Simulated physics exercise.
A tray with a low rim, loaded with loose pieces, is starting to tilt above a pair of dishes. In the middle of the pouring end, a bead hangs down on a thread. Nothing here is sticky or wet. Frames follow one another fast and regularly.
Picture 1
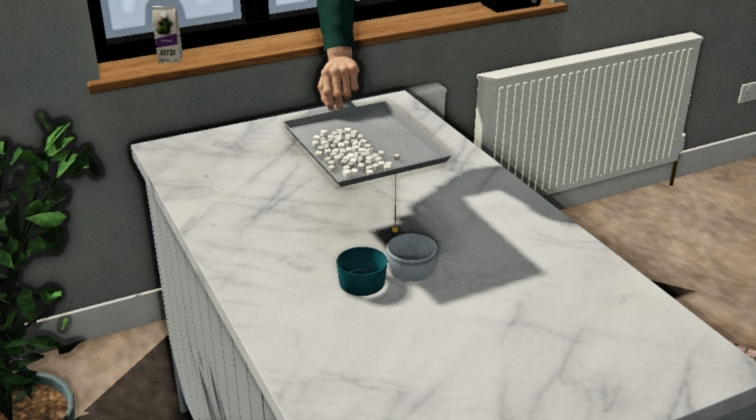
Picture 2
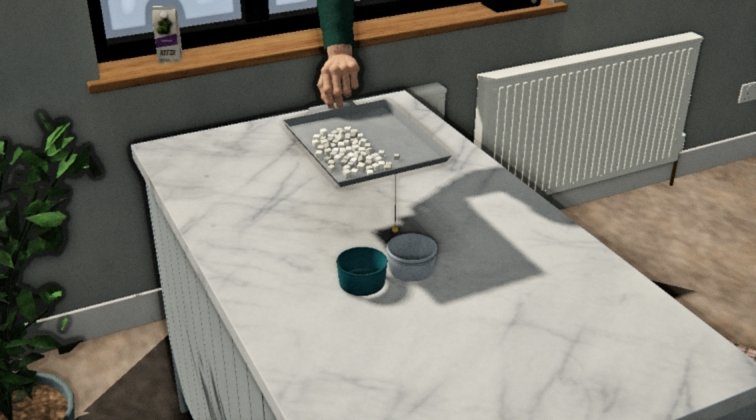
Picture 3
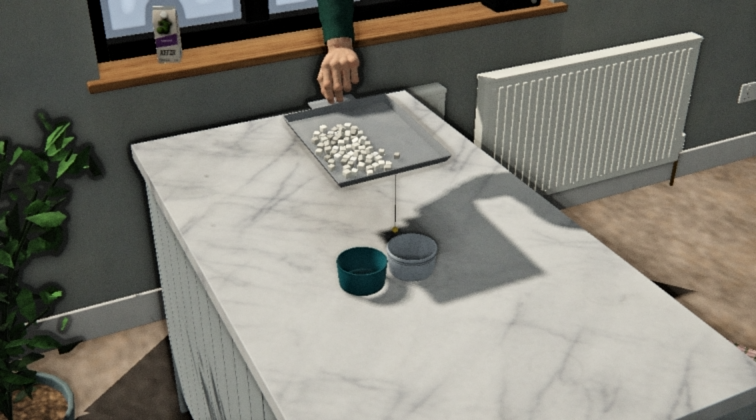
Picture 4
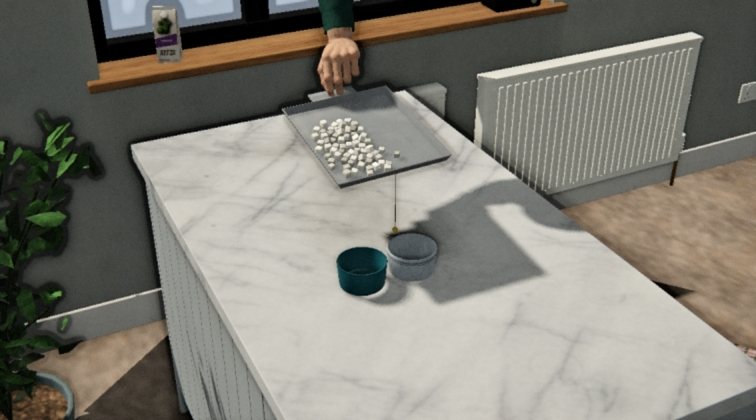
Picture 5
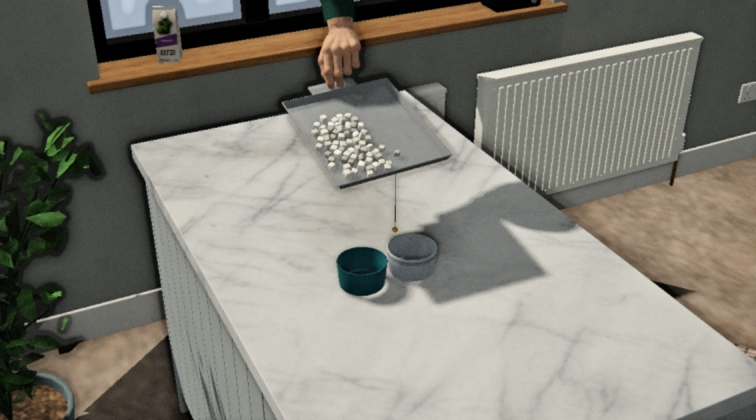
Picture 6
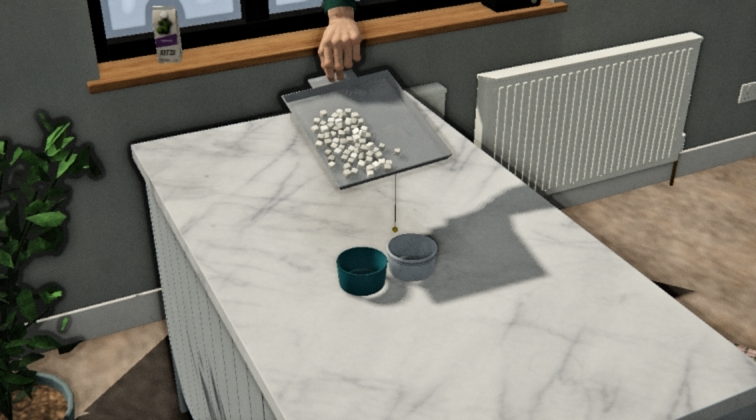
The footage shows a hand at the far edge of a grey tray of small white cubes above a marble counter, gradually raising that edge while the cubes stay bunched and a teal dish and a grey dish sit still.
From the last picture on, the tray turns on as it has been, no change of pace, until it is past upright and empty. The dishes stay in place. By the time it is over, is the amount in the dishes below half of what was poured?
Mostly kept.
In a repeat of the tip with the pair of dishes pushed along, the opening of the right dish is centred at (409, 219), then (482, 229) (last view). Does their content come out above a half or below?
Earlier try a minority share, later try a minority share.
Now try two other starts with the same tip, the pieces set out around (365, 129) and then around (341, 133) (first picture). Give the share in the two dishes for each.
Close to 70 and close to 70 per cent.
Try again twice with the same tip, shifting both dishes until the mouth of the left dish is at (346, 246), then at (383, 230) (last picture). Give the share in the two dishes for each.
You'd end up with around 20 per cent and then around 0 per cent.
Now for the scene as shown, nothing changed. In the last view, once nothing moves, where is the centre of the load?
I'd say the middle ends up at about (369, 278).
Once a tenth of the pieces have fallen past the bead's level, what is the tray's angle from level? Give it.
90°.
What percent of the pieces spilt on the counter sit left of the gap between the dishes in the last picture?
Roughly 70 in a hundred.
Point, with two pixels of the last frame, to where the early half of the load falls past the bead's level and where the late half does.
Early half: (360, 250); late half: (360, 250).
Soon, tray tipped steeply; nearly all on the tray; a stray few in the air.
A while on, tray tipped right over; a small part on the tray; about a third in the left dish; a small part in the right dish; a stray few outside both; about a third in the air.
Towards the end, tray tipped past a quarter turn; about two thirds in the left dish; about a quarter in the right dish; a small part outside both.
Finally, tray tipped past a quarter turn; about two thirds in the left dish; about a quarter in the right dish; a small part outside both.
